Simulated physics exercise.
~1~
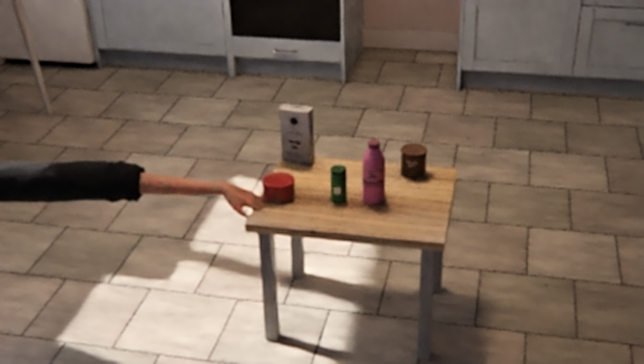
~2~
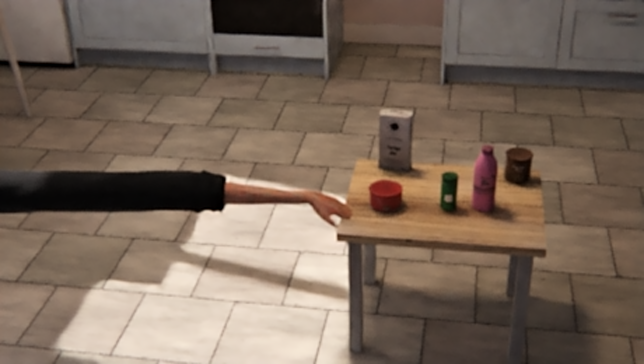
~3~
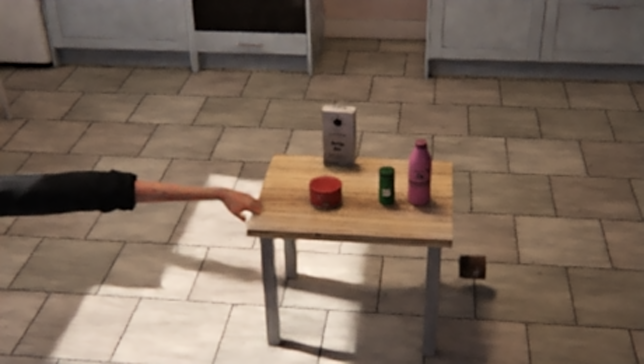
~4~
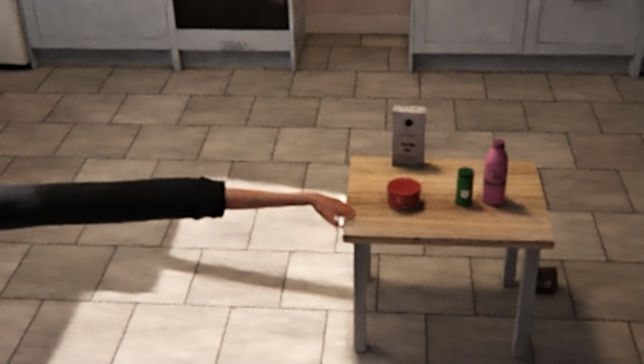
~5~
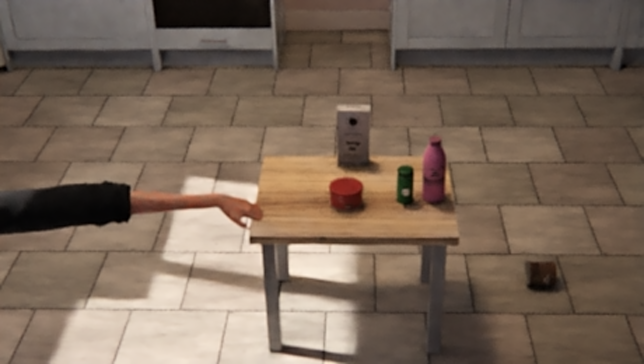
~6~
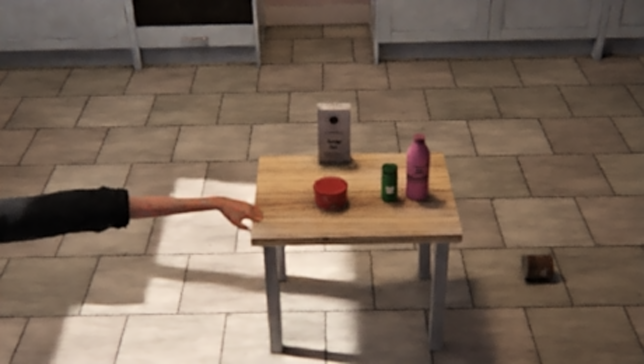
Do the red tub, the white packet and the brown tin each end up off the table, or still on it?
The brown tin drops to the floor, while the red tub and the white packet are still on the table.
